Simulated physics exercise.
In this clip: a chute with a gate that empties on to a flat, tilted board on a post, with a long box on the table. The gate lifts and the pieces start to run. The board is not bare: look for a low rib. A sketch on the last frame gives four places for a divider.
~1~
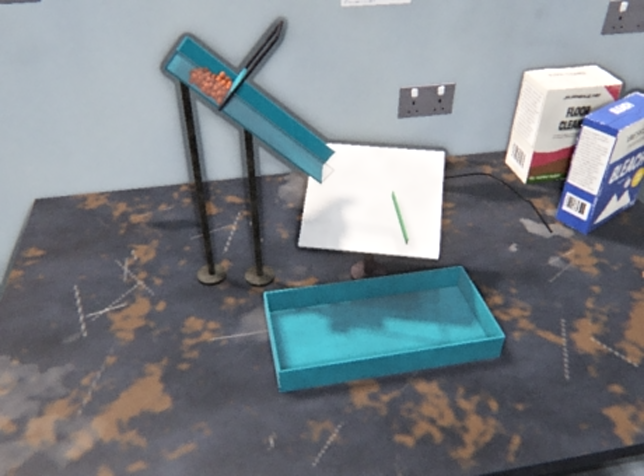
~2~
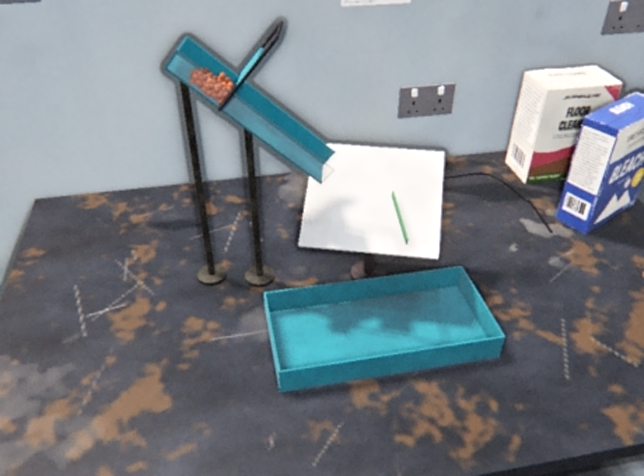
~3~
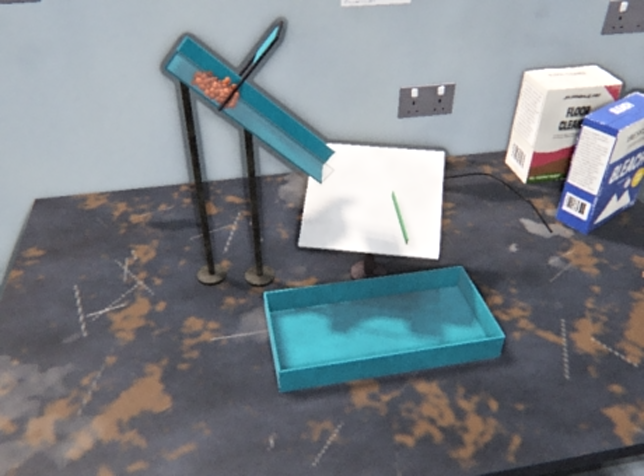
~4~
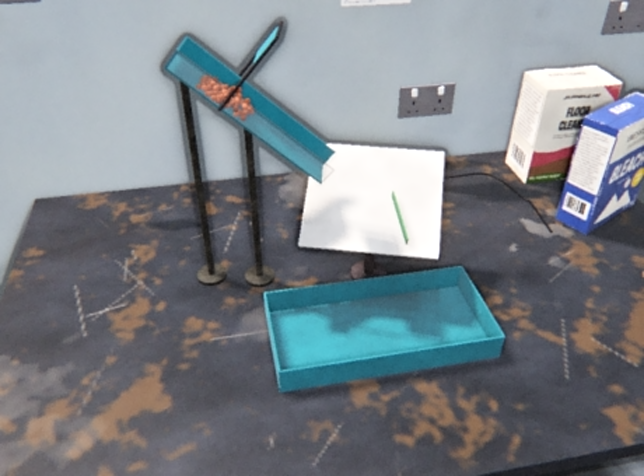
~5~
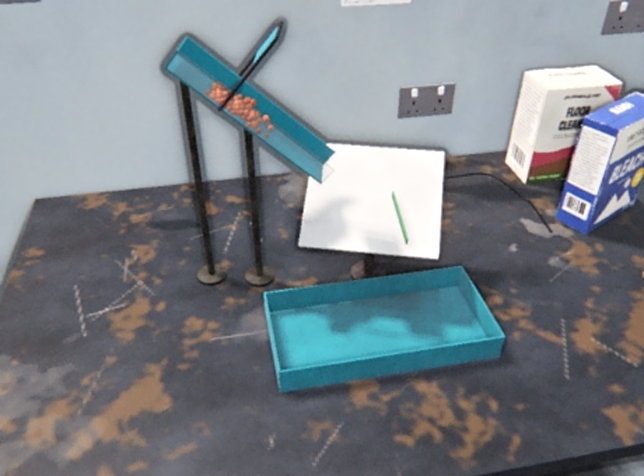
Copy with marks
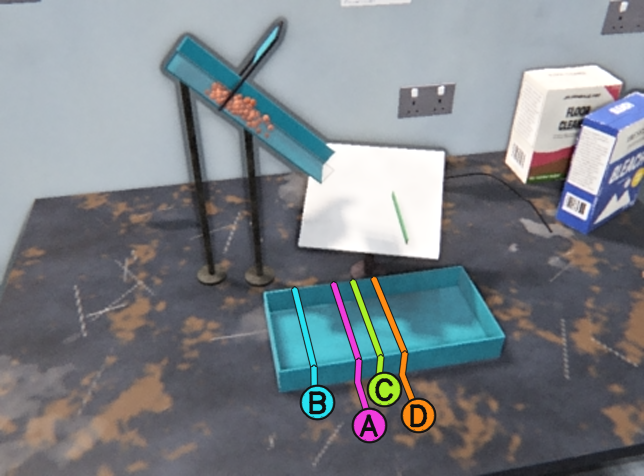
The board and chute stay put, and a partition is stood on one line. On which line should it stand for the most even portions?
Use line D.
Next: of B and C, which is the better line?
The answer is C.
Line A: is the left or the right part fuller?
More lands on the right.
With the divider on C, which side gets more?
The right side.
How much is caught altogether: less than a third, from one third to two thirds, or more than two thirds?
It is more than two thirds.
On the marked copy, line A crosses the front rim at (358, 359); line B crosses the front rim at (313, 366); line C crosses the front rim at (380, 356); line D crosses the front rim at (404, 352).
Choosing A, of what is caught, just a few on the left of the divider, almost all on the right.
Choosing B, of what is caught, not one piece on the left of the divider, every piece on the right.
Choosing C, of what is caught, about a tenth on the left of the divider, the larger part on the right.
Choosing D, of what is caught, roughly a quarter on the left of the divider, the larger part on the right.
